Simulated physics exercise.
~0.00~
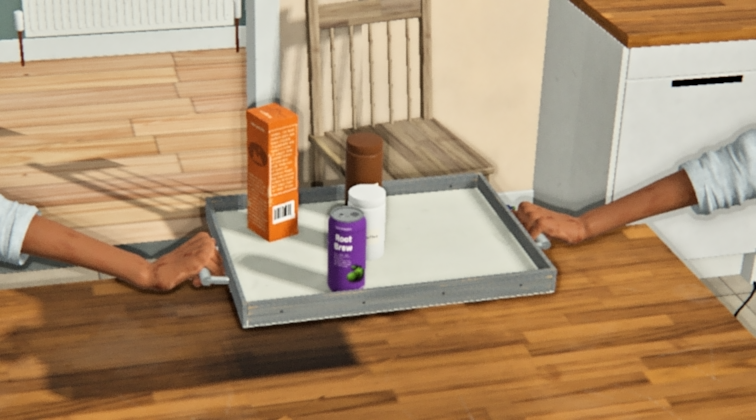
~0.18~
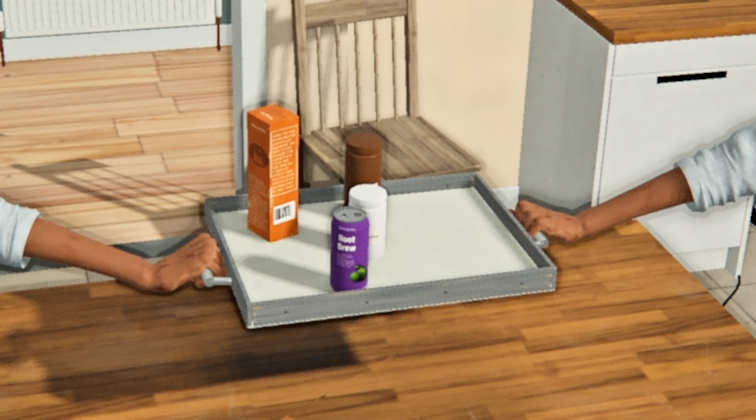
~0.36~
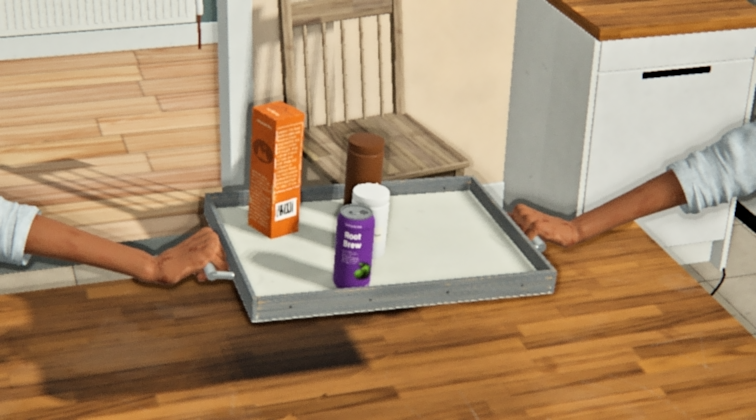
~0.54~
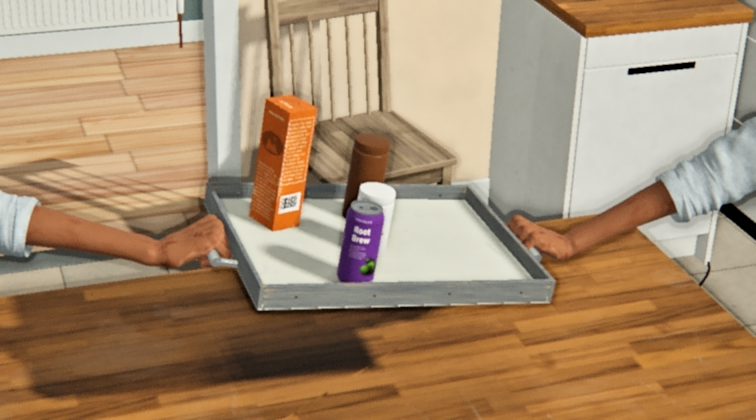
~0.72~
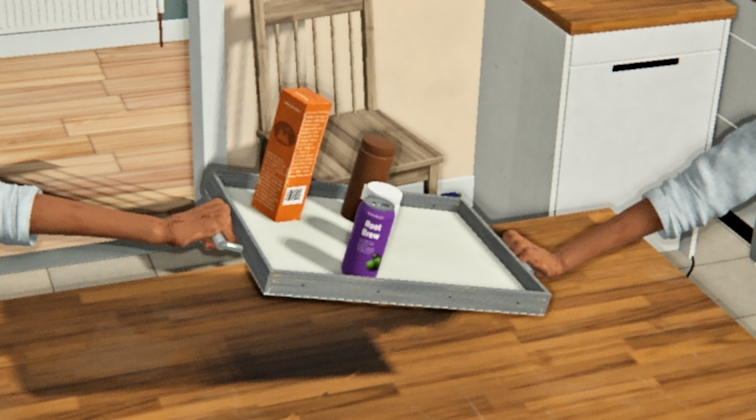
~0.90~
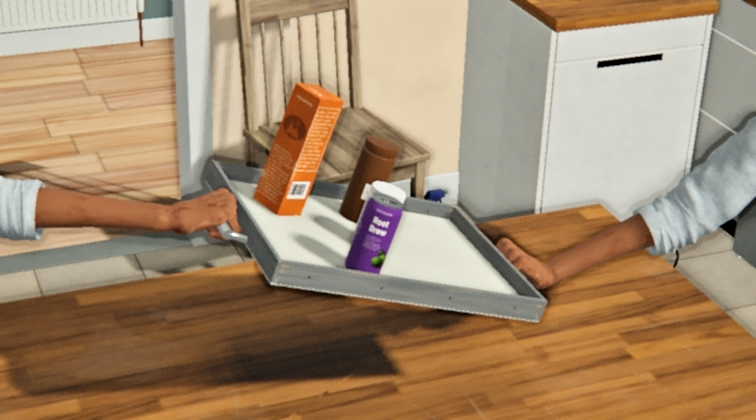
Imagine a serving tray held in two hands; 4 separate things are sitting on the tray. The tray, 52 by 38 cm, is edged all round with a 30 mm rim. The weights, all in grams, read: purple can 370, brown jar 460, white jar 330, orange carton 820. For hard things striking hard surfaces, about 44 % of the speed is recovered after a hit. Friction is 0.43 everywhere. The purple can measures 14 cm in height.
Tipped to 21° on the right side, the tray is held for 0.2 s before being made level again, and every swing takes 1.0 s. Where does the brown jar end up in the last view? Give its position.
The brown jar ends up at about (445, 197).
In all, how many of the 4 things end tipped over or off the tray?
The count is 2.
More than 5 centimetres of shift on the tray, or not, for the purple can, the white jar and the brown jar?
Note: Purple can is left in place. White jar is left in place. Brown jar departs its position.
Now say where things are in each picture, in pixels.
The first picture shows tray level; brown jar (364, 179); purple can (347, 252).
The second picture shows tray level; orange carton (273, 174); purple can (349, 252).
The third picture shows tilt 3°, right edge down; orange carton (276, 170).
The fourth picture shows tilt 8°, right edge down; purple can (361, 245).
The fifth picture shows tilt 15°, right edge down; orange carton (291, 156); purple can (368, 241).
The sixth picture shows tilt 19°, right edge down; brown jar (369, 181).
After 1.20 s, tilt 21°, right edge down; brown jar tipped 6° from how it sat near (375, 180); orange carton tipped 36° from how it sat.
After 1.40 s, tilt 21°, right edge down; brown jar on its side near (421, 210); orange carton on its side.
After 1.50 s, tilt 19°, right edge down; brown jar on its side near (444, 213); orange carton on its side.
After 1.80 s, tilt 10°, right edge down; brown jar on its side near (446, 212); orange carton on its side.
At rest (2.8 s), tipped over on the tray, brown jar and orange carton; the other 2 in place, give or take 5 cm. Seen from the same camera at the end, brown jar near (445, 197).
